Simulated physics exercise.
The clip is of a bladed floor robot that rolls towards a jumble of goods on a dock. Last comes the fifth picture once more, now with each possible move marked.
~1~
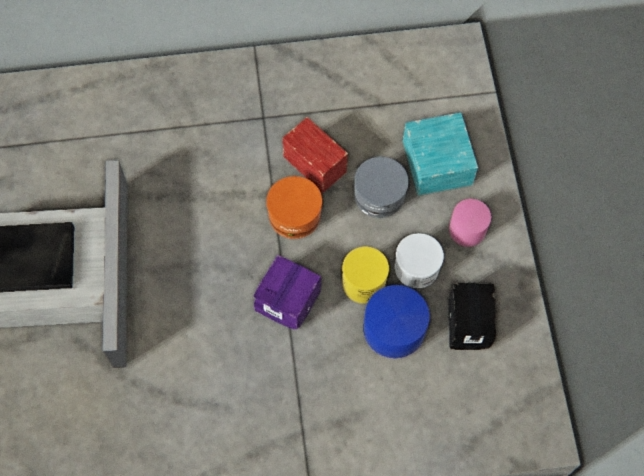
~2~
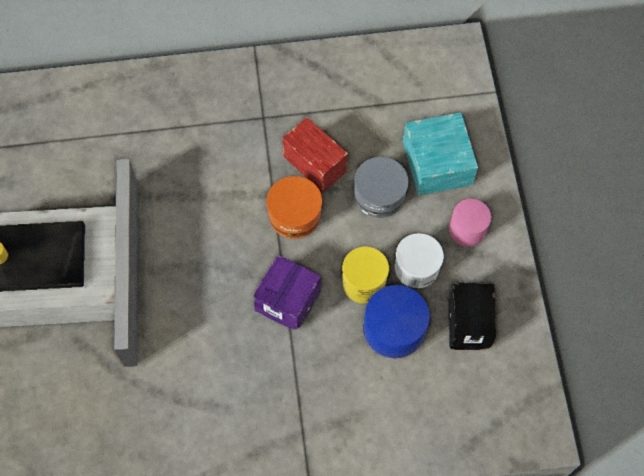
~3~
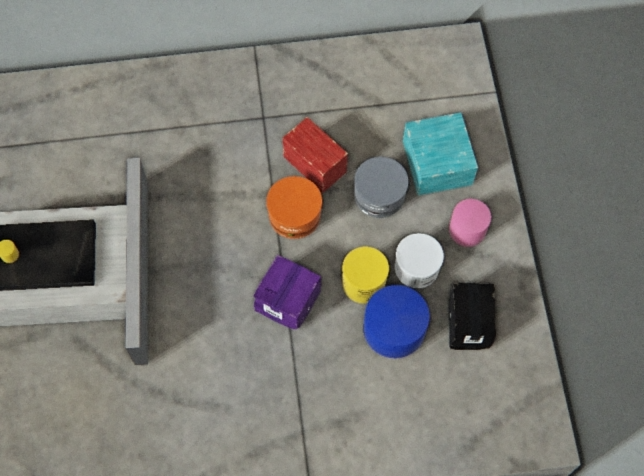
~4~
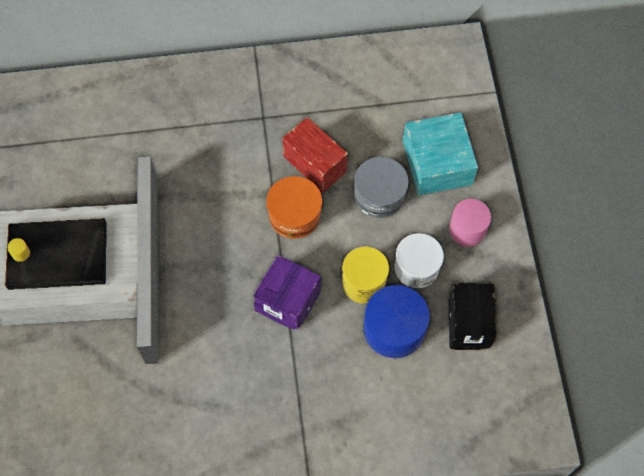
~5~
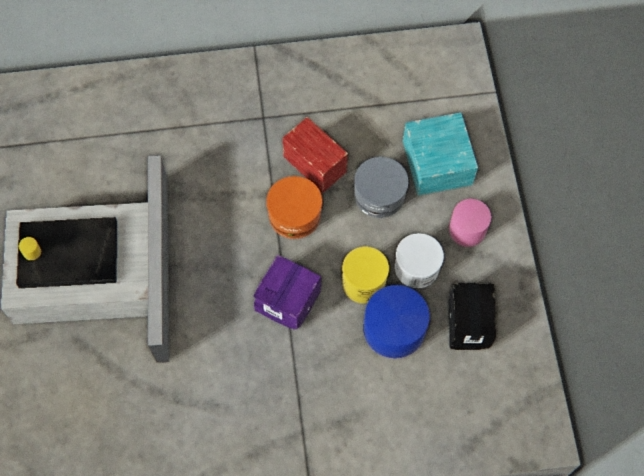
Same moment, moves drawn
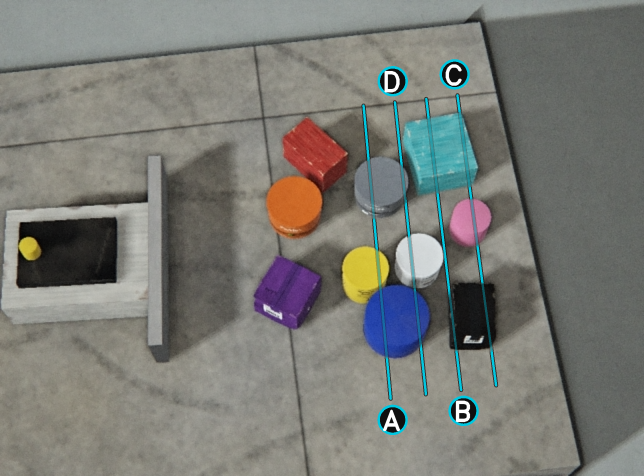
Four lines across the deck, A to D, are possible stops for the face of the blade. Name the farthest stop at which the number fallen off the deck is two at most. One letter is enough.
It can go as far as B.
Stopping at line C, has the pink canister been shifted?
Yes.
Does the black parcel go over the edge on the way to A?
By then, no.
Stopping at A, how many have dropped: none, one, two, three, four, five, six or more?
By then, none.
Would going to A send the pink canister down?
By then, no.
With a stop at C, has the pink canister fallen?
By then, yes.
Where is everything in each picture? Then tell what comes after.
In the first picture, purple parcel (288, 293); turquoise crate (439, 154); black parcel (472, 317).
In the second picture, robot (42, 256); red crate (315, 155).
In the third picture, robot (53, 254); pink canister (470, 223).
In the fourth picture, robot (64, 253); grey pail (381, 188).
In the fifth picture, robot (75, 252); yellow pail (365, 276); purple parcel (288, 293); turquoise crate (439, 154).
On the marked copy, A at (376, 243); B at (443, 235); C at (476, 231); D at (409, 239).
With B. Early on, robot (181, 239); purple parcel (305, 289); pink canister (470, 224).
Further on, robot (286, 227); pink canister (480, 215); turquoise crate (462, 140).
At the end, robot (364, 218); white pail over the edge; pink canister over the edge; two fallen.
As for the rest, A is within the limit but short; C drops five; D is within the limit but short.
